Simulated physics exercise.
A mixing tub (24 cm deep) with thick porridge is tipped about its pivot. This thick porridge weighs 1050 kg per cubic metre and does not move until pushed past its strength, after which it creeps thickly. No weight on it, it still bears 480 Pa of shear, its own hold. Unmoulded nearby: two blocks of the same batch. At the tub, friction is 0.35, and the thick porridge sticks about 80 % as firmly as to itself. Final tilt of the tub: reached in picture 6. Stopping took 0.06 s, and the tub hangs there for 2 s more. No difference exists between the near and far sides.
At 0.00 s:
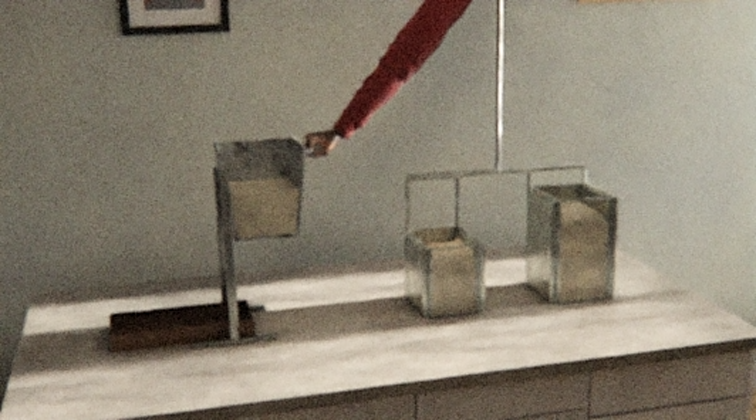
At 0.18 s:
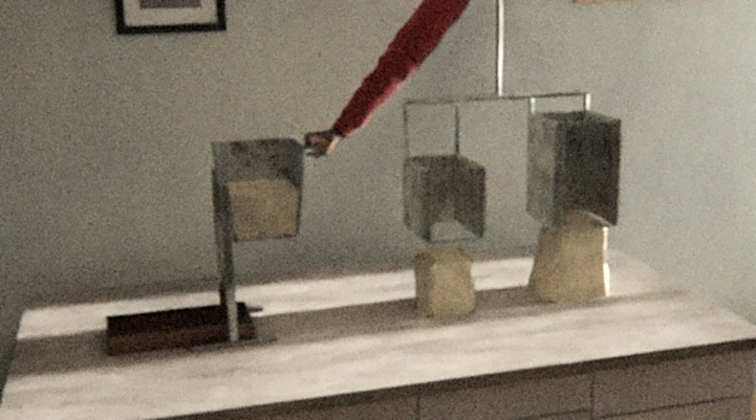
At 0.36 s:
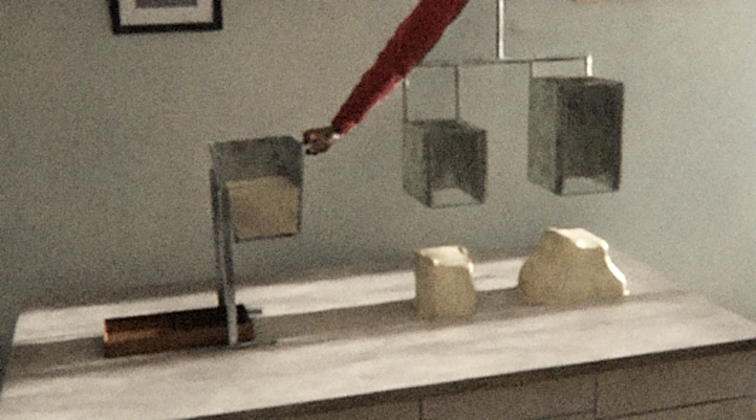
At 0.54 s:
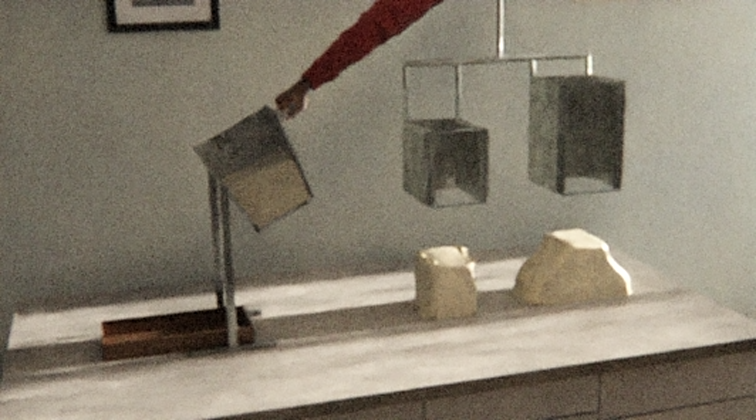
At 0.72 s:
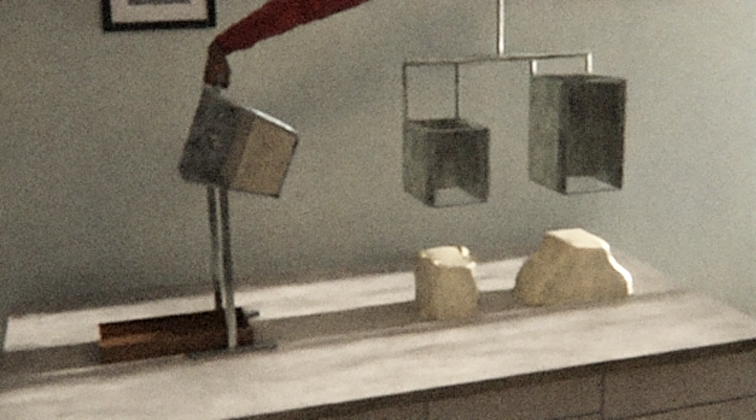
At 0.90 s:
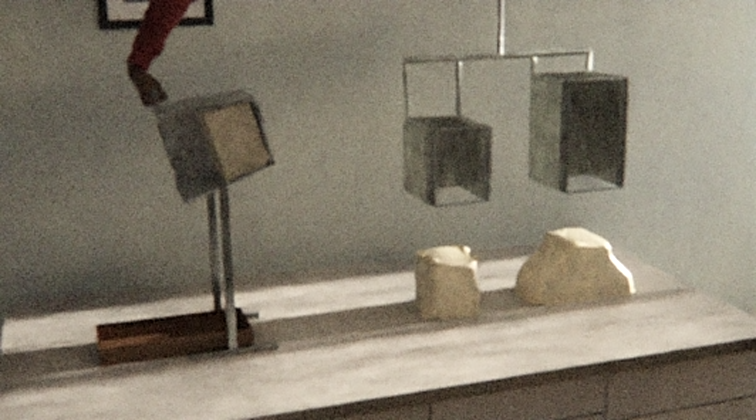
A red-sleeved arm held a tub of thick porridge while two moulds lifted off pale blocks, the right one slumping wider, and then the hand turned the tub leftward past its side, porridge still inside.
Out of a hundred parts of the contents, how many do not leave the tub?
Around 0 in every hundred.
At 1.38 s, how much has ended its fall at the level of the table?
About 0 per cent.
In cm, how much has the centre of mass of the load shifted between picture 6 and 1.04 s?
About 5 cm.
After 1.04 s, the tub is at 103 degrees and holds 100 %.
After 1.21 s, the tub is at 103 degrees and holds 79 %.
After 1.38 s, the tub is at 103 degrees and holds 37 %.
After 1.55 s, the tub is at 103 degrees and holds 0 %.
After 2.90 s, the tub is at 103 degrees and holds 0 %.
